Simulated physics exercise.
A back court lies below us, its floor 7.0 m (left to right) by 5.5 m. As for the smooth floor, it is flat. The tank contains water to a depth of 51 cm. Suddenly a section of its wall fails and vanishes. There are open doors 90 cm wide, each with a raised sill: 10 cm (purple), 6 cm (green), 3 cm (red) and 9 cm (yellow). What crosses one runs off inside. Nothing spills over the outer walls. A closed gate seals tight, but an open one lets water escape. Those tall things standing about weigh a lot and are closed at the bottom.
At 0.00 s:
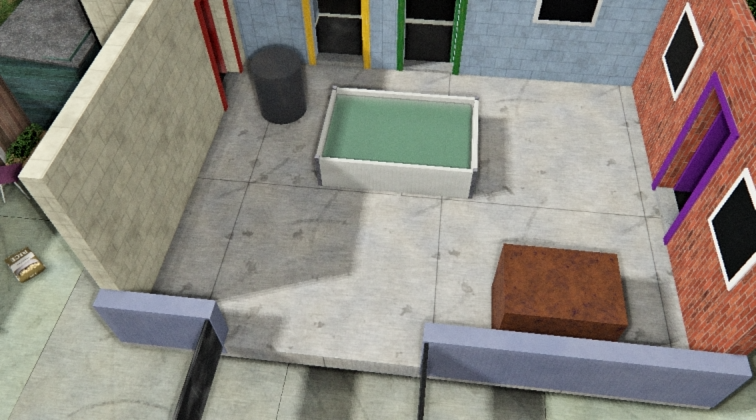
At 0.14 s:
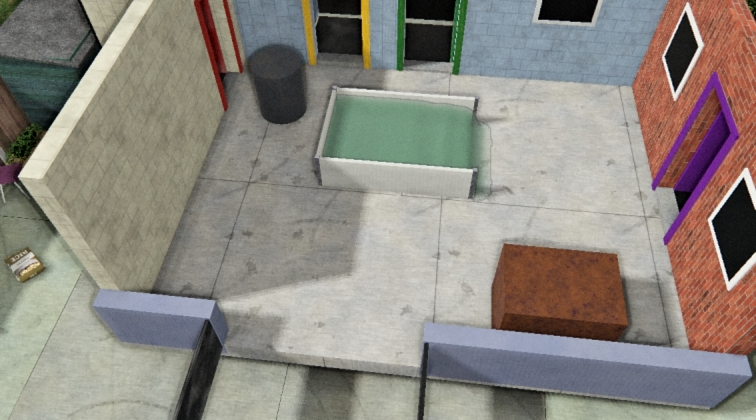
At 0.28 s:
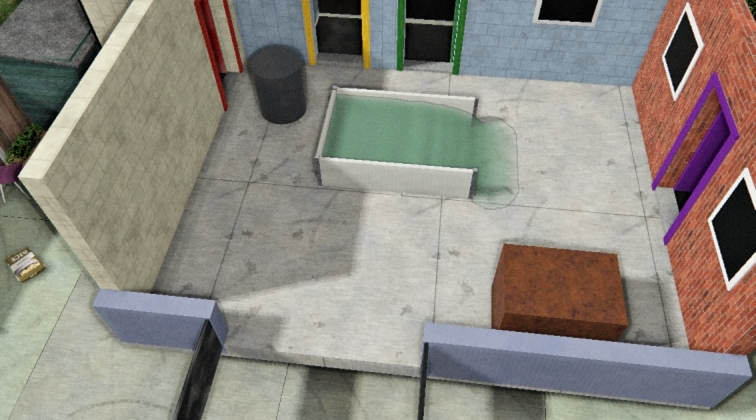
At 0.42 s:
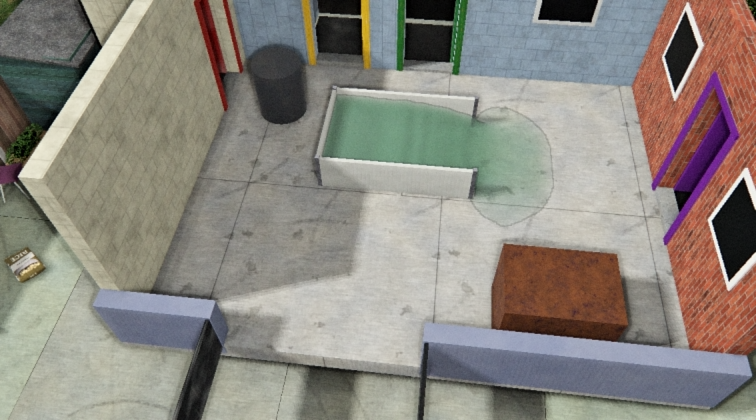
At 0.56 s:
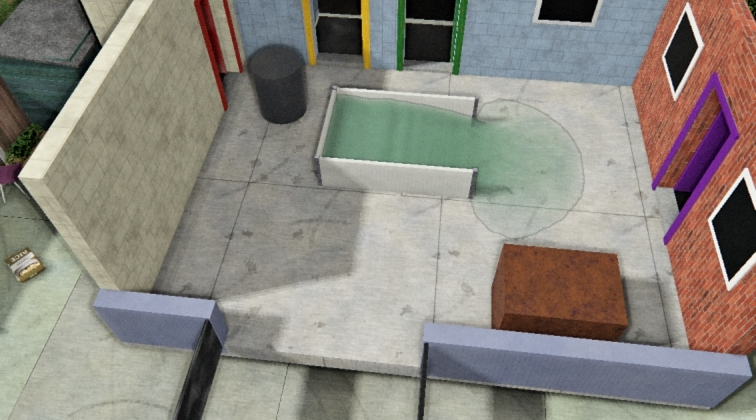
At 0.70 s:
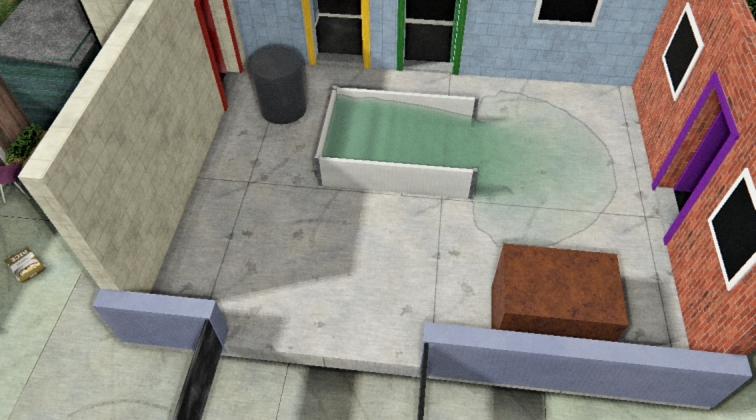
A walled back court where the right side of a white tank vanishes and green water spreads rightward across the paved floor.
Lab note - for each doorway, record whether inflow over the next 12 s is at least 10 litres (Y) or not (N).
Record: Purple door Y; green door N; red door Y; yellow door N.
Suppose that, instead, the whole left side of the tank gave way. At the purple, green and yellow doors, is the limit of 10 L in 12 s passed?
Result: Purple limit not passed, green limit not passed, yellow limit passed.
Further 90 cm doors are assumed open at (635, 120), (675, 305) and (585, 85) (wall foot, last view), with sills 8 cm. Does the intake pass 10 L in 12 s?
The first one exceeds it, the second one exceeds it, and the third one exceeds it.
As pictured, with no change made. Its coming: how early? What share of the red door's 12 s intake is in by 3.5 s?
0 per cent, roughly.
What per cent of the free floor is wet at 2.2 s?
I'd guess around 35 %.
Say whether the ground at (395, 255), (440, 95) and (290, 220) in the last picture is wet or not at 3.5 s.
Going in order, clear, then clear, then clear.
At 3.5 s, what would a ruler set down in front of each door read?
Depth readings (cm): Purple = 17; green = 0; red = 0; yellow = 0.
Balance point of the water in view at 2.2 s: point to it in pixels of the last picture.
Its balance point sits around (511, 160).
After 1.4 s water covers 30 % of the floor and is deepest (26 cm) near (649, 170); purple door 19 cm at the sill, 4 L in, green door not reached, red door not reached, yellow door not reached.
After 2.2 s water covers 35 % of the floor and is deepest (34 cm) near (631, 88); purple door 22 cm at the sill, 37 L in, green door not reached, red door not reached, yellow door not reached.
After 3.5 s water covers 35 % of the floor and is deepest (25 cm) near (695, 378); purple door 17 cm at the sill, 96 L in, green door not reached, red door not reached, yellow door not reached.
After 7.0 s water covers 65 % of the floor and is deepest (18 cm) near (246, 60); purple door 11 cm at the sill, 117 L in, green door 4 cm at the sill, 0 L in, red door 5 cm at the sill, 2 L in, yellow door 3 cm at the sill, 0 L in.
After 12.0 s water covers 100 % of the floor and is deepest (10 cm) near (141, 319); purple door 4 cm at the sill, 118 L in, green door 5 cm at the sill, 0 L in, red door 6 cm at the sill, 44 L in, yellow door 5 cm at the sill, 0 L in.
